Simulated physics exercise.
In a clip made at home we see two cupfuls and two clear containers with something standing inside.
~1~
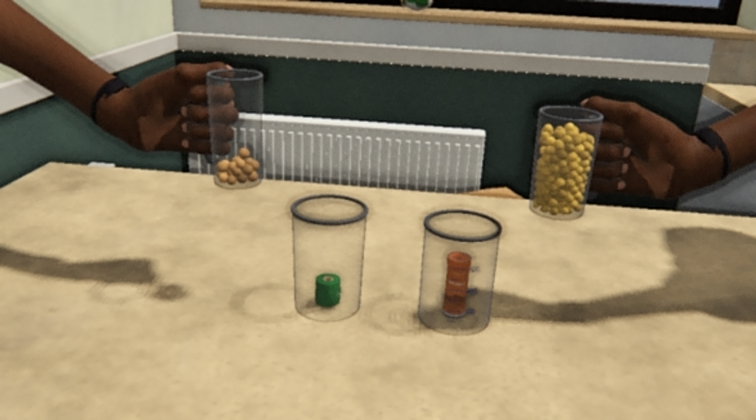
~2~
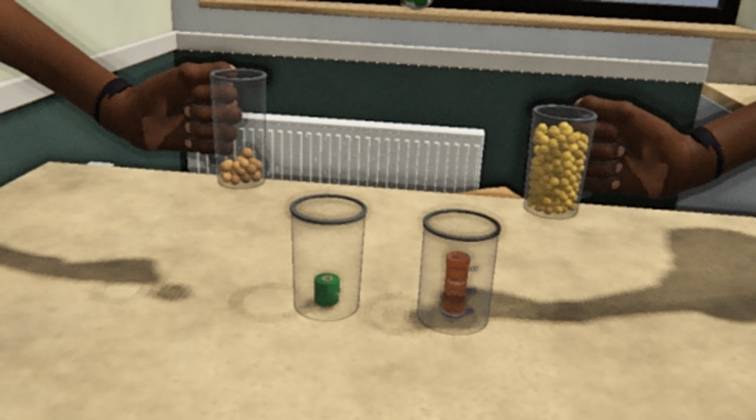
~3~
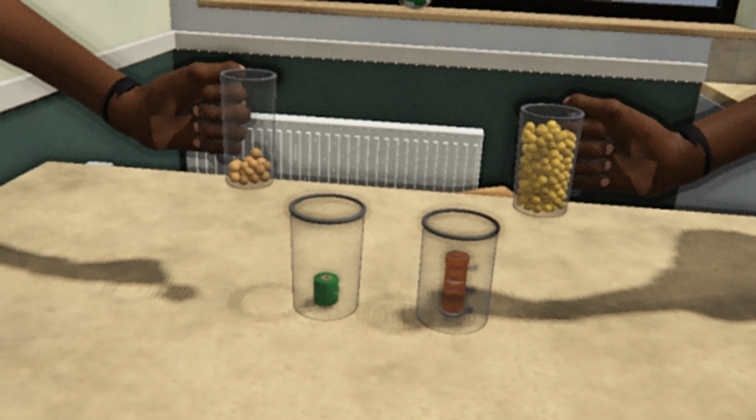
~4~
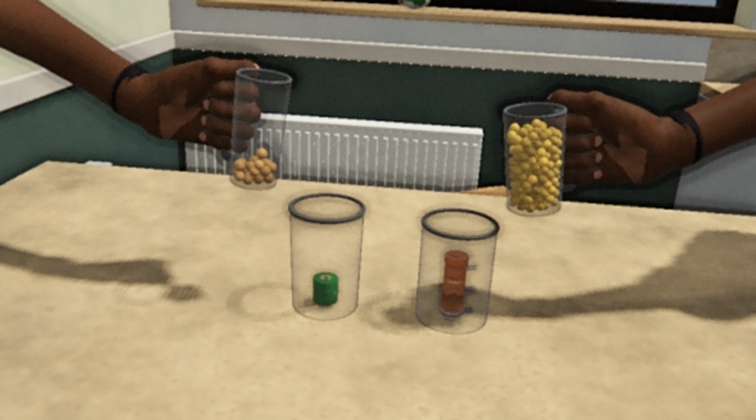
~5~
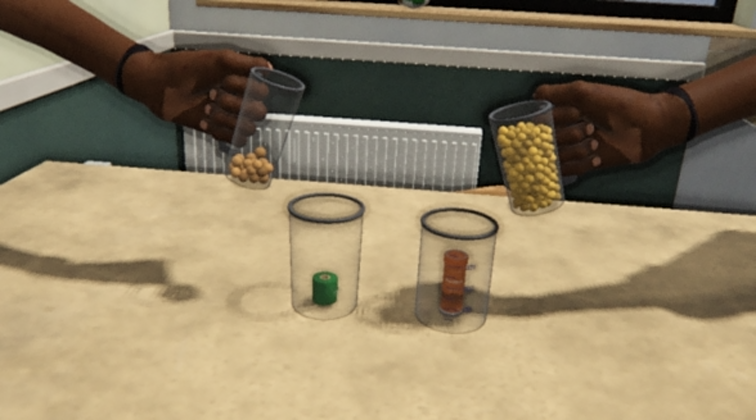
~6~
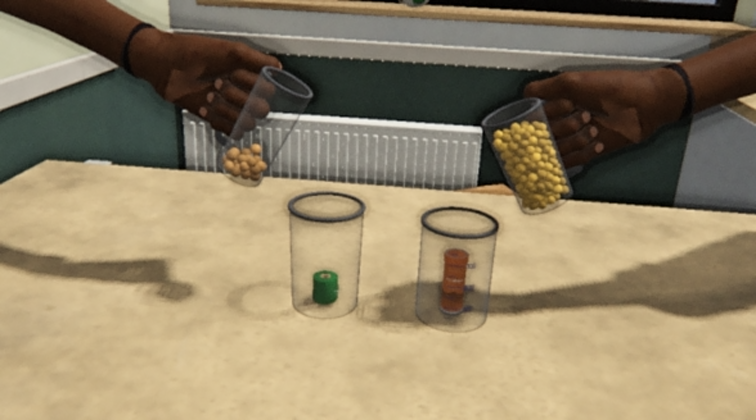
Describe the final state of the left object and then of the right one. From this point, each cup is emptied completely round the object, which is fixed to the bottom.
In the end left object: Peeks out. Right object: Peeks out.
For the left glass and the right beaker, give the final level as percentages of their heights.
Estimates: Left 15, right 50.
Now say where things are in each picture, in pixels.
Small roll in the left glass near (328, 290), a quarter of its height or less; left cup near (236, 130), a quarter full of round wooden beads; small tin in the right beaker near (457, 285), reaching well over half way up; right cup near (563, 163), nearly full of puffed corn balls, in the first picture.
Left cup near (240, 129), upright; right cup near (557, 162), upright, in the second picture.
Left cup near (249, 130), upright; right cup near (546, 161), upright, in the third picture.
Left cup near (258, 130), tipped 7°; right cup near (534, 160), tipped 7°, in the fourth picture.
Left cup near (262, 130), tipped 17°; right cup near (529, 159), tipped 17°, in the fifth picture.
Small roll in the left glass near (325, 287); left cup near (263, 129), tipped 28°; small tin in the right beaker near (454, 282); right cup near (529, 158), tipped 28°, in the sixth picture.
Then, 0.57 s on from there, left glass empty, all of its cupful still in the cup; right beaker empty, all of its cupful still in the cup.
Then, 1.08 s on from there, left glass nearly empty, nearly all of its cupful still in the cup; right beaker nearly empty, the bulk of its cupful still in the cup.
Then, 1.51 s on from there, left glass nearly empty, none of its cupful still in the cup; right beaker a third full, none of its cupful still in the cup.
In the end, left glass nearly empty (surface near (325, 286)), nothing beside it; right beaker half full (surface near (456, 266)), nothing beside it; the left thing is still showing; the right thing is still showing.
